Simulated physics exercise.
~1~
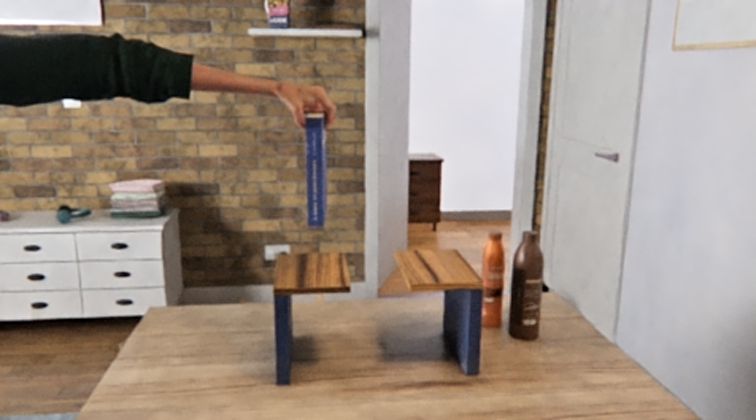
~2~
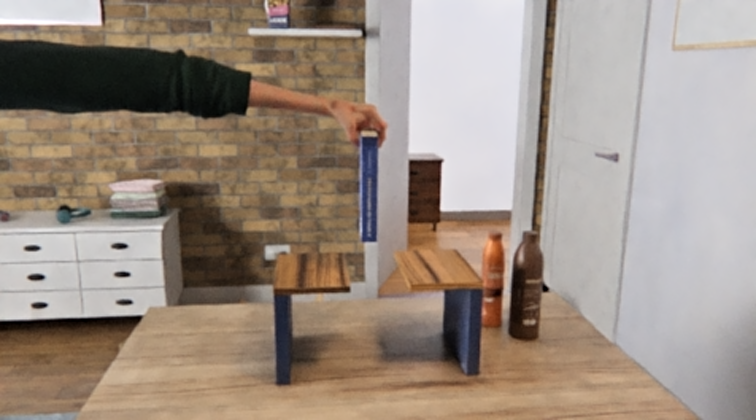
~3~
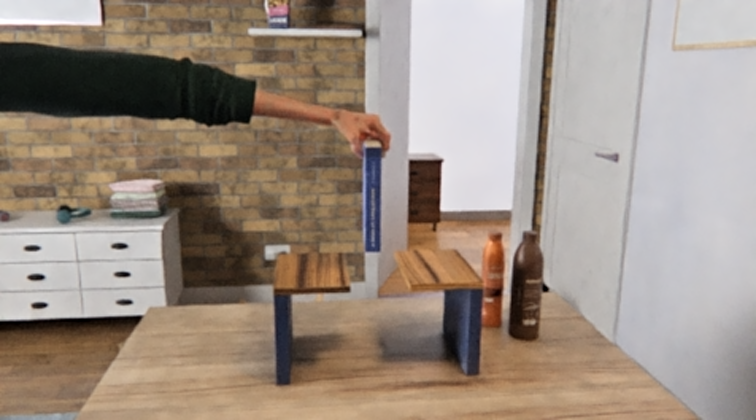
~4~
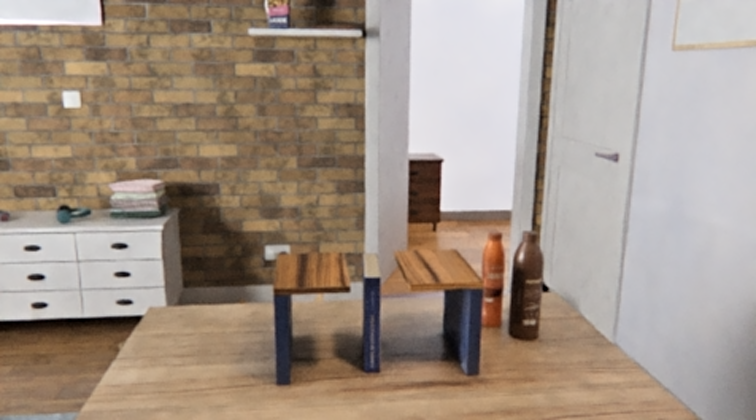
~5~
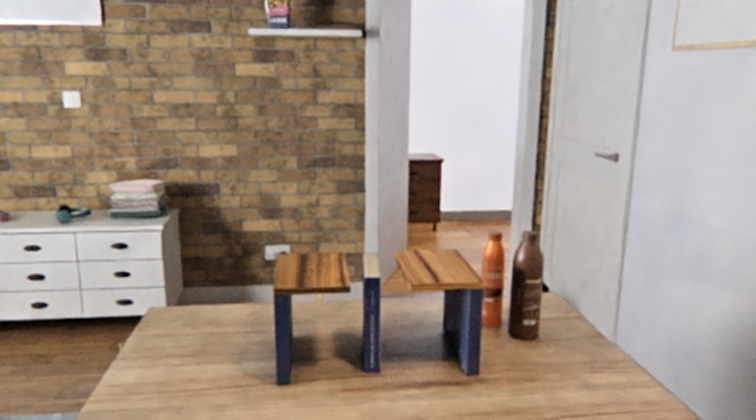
A blue book moves right, lowers between two wooden ledges, and ends upright in the gap.
